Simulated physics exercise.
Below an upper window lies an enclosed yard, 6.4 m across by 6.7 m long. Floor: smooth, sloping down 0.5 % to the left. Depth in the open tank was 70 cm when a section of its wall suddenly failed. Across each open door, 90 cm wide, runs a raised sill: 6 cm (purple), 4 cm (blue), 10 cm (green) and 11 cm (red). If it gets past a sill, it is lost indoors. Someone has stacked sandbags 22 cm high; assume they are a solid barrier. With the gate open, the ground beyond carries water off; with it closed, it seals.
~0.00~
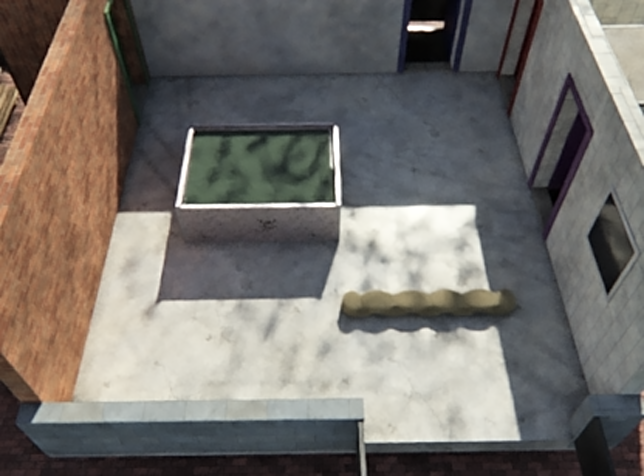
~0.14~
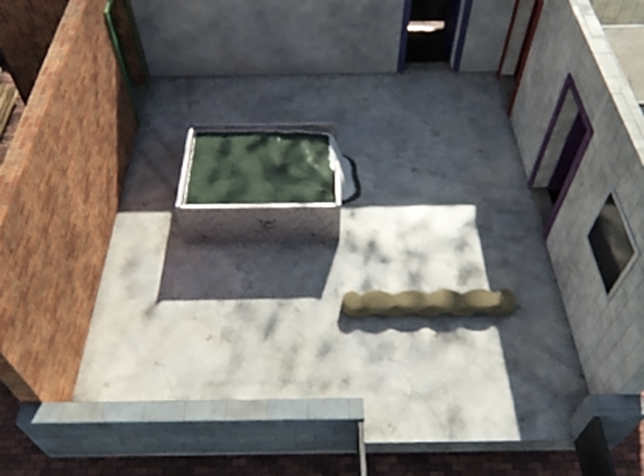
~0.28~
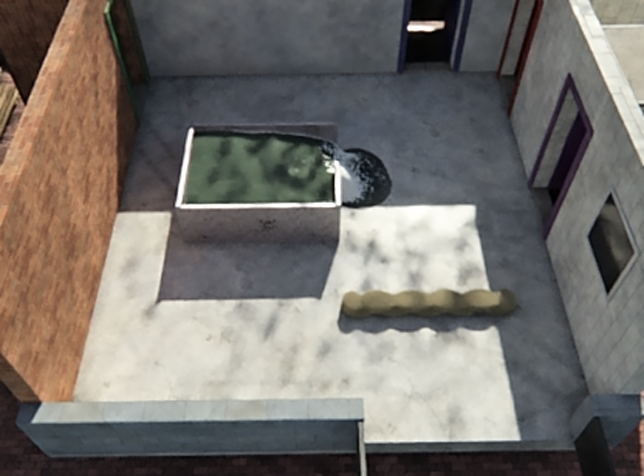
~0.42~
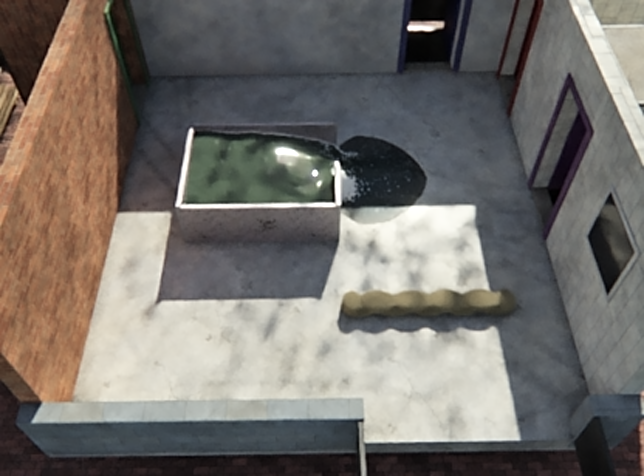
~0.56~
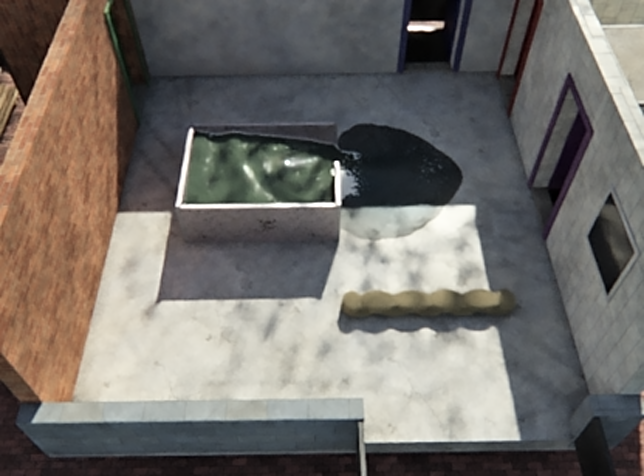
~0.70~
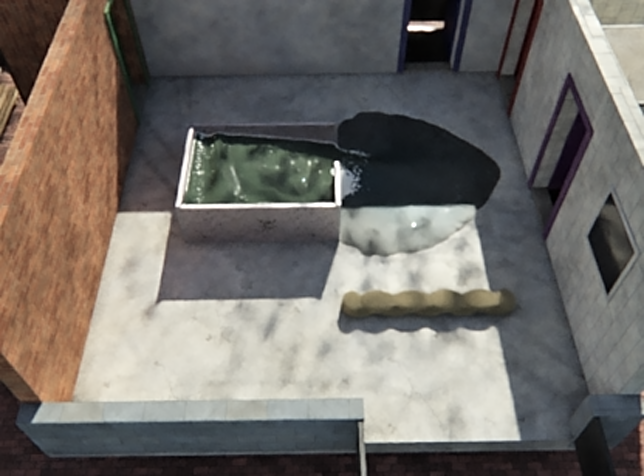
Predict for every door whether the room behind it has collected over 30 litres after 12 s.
In the end at the purple door the limit will be outstripped; at the blue door the limit will be outstripped; at the green door the limit will not be outstripped; at the red door the limit will be outstripped.
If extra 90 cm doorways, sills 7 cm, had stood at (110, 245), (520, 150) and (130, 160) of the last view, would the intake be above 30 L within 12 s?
Per doorway, in order: Insufficient / sufficient / insufficient.
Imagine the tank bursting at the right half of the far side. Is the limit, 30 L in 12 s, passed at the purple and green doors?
Door purple stays within, door green goes beyond.
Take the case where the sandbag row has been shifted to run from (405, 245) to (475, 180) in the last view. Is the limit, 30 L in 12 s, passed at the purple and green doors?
Then the purple door is short of it and the green door is short of it.
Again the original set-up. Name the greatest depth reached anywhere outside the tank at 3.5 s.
Depth: Approx. 24 cm.
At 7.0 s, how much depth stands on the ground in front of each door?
Door by door, in cm: Purple reads 9, blue reads 9, green reads 8, red reads 10.
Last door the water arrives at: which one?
The green door is last.
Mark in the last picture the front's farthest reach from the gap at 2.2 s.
About pixel (571, 352).
After 1.4 s water covers 25 % of the floor and is deepest (38 cm) near (341, 173); purple door 12 cm at the sill, 11 L in, blue door not reached, green door not reached, red door not reached.
After 2.2 s water covers 30 % of the floor and is deepest (34 cm) near (492, 72); purple door 19 cm at the sill, 74 L in, blue door 7 cm at the sill, 11 L in, green door not reached, red door 20 cm at the sill, 7 L in.
After 3.5 s water covers 35 % of the floor and is deepest (24 cm) near (341, 173); purple door 15 cm at the sill, 156 L in, blue door 11 cm at the sill, 48 L in, green door not reached, red door 19 cm at the sill, 46 L in.
After 7.0 s water covers 65 % of the floor and is deepest (14 cm) near (341, 173); purple door 9 cm at the sill, 225 L in, blue door 9 cm at the sill, 124 L in, green door 8 cm at the sill, 0 L in, red door 10 cm at the sill, 75 L in.
After 12.0 s water covers 85 % of the floor and is deepest (7 cm) near (341, 173); purple door 5 cm at the sill, 235 L in, blue door 6 cm at the sill, 161 L in, green door 7 cm at the sill, 0 L in, red door 6 cm at the sill, 75 L in.
